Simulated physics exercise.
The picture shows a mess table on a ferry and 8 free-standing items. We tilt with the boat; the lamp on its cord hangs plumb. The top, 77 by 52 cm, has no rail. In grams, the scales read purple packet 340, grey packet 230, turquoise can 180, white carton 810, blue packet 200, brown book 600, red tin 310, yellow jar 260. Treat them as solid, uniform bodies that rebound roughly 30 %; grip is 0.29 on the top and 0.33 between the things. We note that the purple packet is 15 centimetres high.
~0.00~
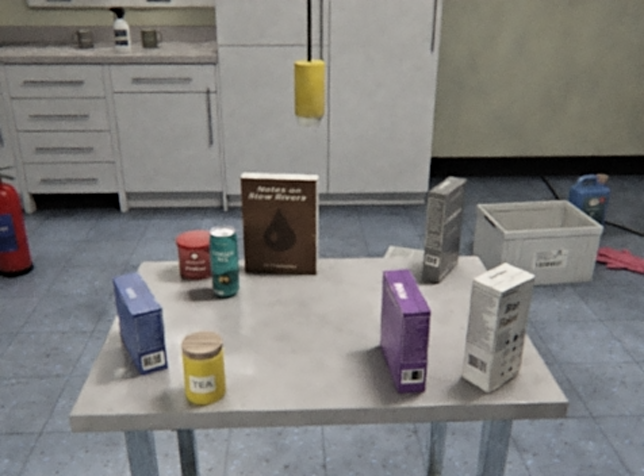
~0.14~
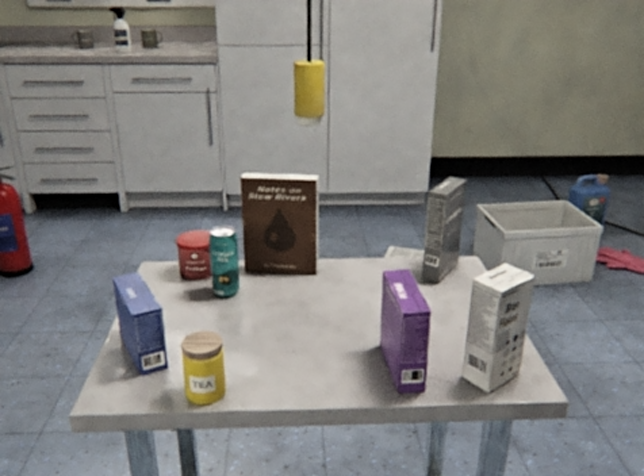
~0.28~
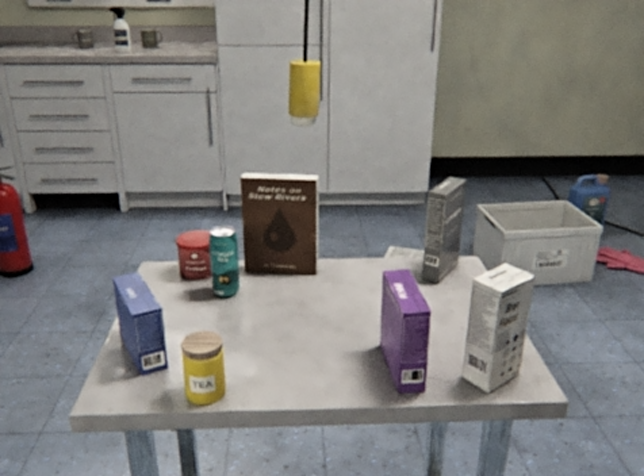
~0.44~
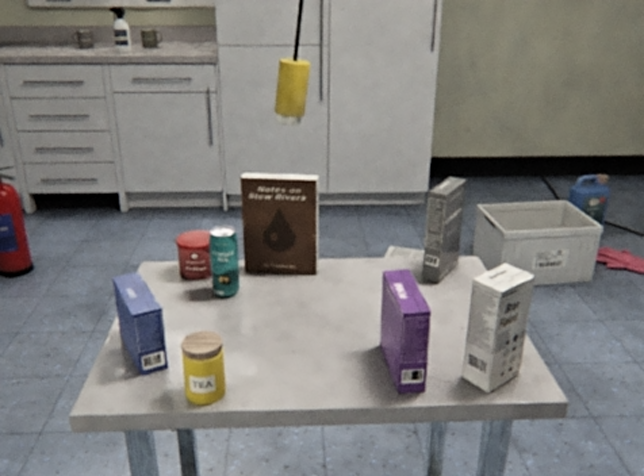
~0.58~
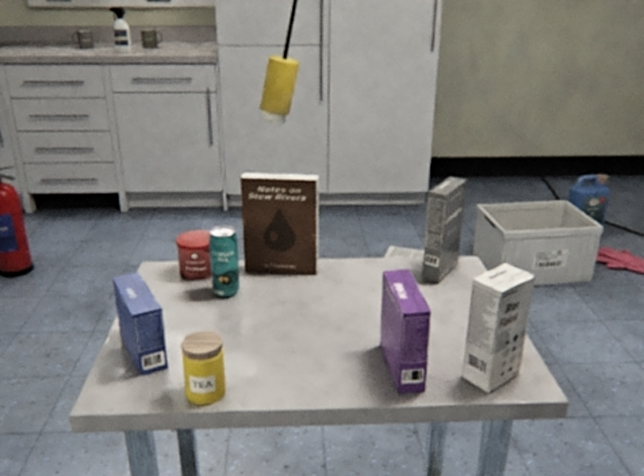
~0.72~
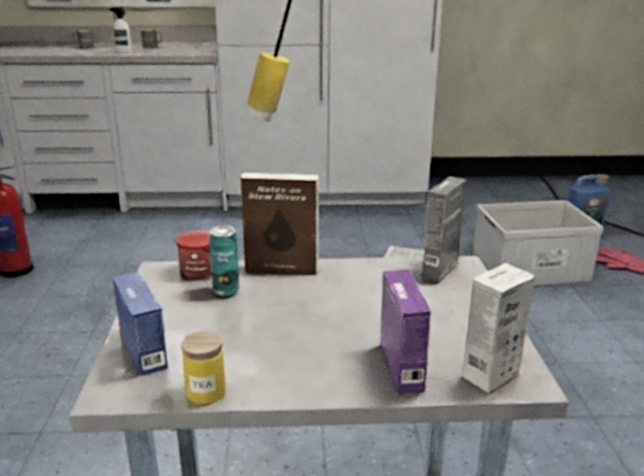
In the video, cartons, a brown book, a turquoise can, a red tin and a yellow jar stay in place on a table while a yellow lamp above hangs still, then swings gradually to the left on its cord.
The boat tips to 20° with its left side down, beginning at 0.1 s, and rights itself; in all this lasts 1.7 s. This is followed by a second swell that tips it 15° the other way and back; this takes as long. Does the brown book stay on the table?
Yes.
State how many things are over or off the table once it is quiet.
So, 2 in all.
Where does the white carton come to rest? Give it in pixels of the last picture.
In the last picture it sits around (431, 330).
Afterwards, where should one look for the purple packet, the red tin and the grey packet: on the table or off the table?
Once it all settles, the purple packet stays on its surface, the red tin stays on its surface and the grey packet leaves its surface.
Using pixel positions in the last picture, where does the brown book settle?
End position: Roughly (233, 226).
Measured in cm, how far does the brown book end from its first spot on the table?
About 10 cm.
Around 1.32 s, boat heeled 12°, left side down; grey packet and blue packet now off the table; brown book shifted 9 cm near (240, 225); white carton shifted 9 cm.
Around 1.72 s, boat level; brown book shifted 10 cm near (233, 226); white carton shifted 11 cm; purple packet shifted 10 cm.
Finally (4.0 s), off the table, grey packet and blue packet; not toppled but over 5 cm from the start, purple packet, turquoise can, white carton, brown book, red tin and yellow jar. In the last view, brown book near (233, 226).
